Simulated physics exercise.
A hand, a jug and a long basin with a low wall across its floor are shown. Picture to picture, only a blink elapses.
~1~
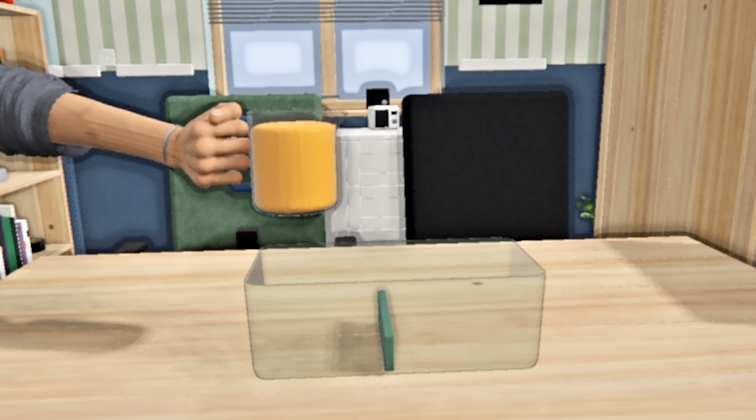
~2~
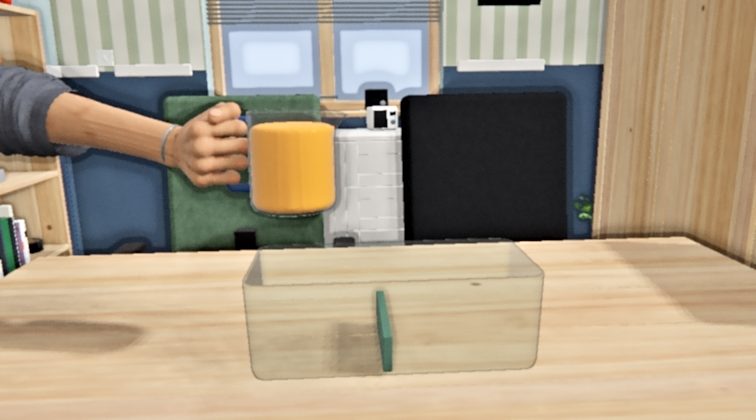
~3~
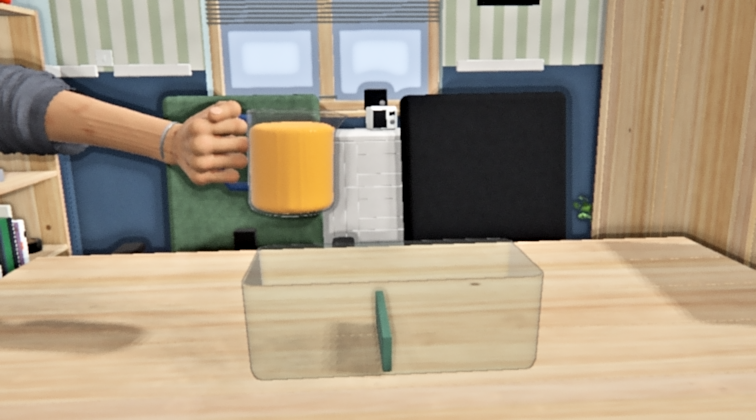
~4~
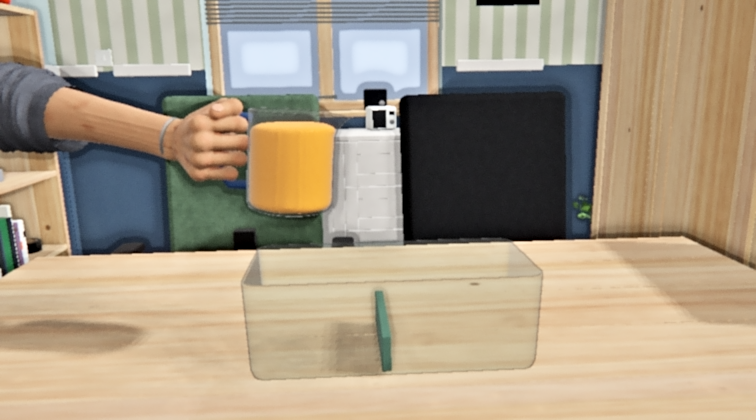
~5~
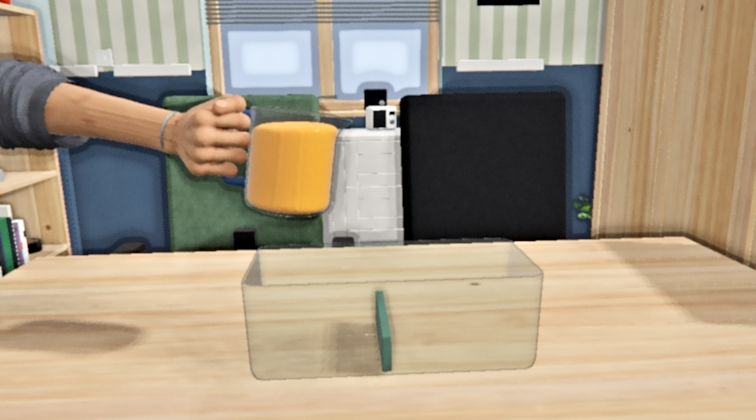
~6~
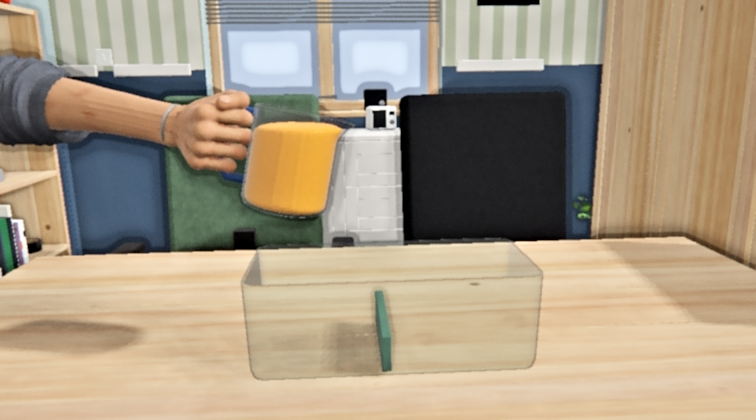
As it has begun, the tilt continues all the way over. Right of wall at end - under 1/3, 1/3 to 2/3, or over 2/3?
Tops two thirds.
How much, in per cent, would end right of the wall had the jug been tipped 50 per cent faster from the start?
Near 90 in a hundred.
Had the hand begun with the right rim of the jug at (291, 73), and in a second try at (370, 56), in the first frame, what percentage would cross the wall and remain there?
The first gives 15 %, the second 95 %.
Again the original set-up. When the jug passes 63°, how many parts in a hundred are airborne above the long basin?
Near 15 parts in a hundred.
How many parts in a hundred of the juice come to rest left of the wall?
Share approx. 10 %.
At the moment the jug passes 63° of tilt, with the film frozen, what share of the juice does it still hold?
Near 85 percent is still in there.
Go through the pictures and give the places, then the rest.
Tilt 0°; pouring edge (349, 112); surface from (252, 127) to (336, 126); the long basin's rim runs from (253, 265) to (528, 256); the wall's top is at (385, 312), in the first picture.
Tilt 0°; pouring edge (348, 113); surface from (251, 127) to (335, 127), in the second picture.
Tilt 2°; pouring edge (348, 114); surface from (251, 127) to (335, 126), in the third picture.
Tilt 4°; pouring edge (350, 117); surface from (252, 128) to (335, 127), in the fourth picture.
Tilt 8°; pouring edge (352, 120); surface from (254, 128) to (339, 127), in the fifth picture.
Tilt 12°; pouring edge (355, 125); surface from (256, 128) to (342, 128), in the sixth picture.
A moment on, the tilt is 63° and 83 per cent is still to pour, 0 is left of the wall and 4 right of it.
Next, the tilt is 94° and 34 per cent is still to pour, 1 is left of the wall and 47 right of it.
Then the tilt is 99° and 7 per cent is still to pour, 5 is left of the wall and 84 right of it.
Later the tilt is 99° and 1 per cent is still to pour, 9 is left of the wall and 89 right of it.
At rest 11 per cent lies left of the wall, 89 right of it and 1 outside.
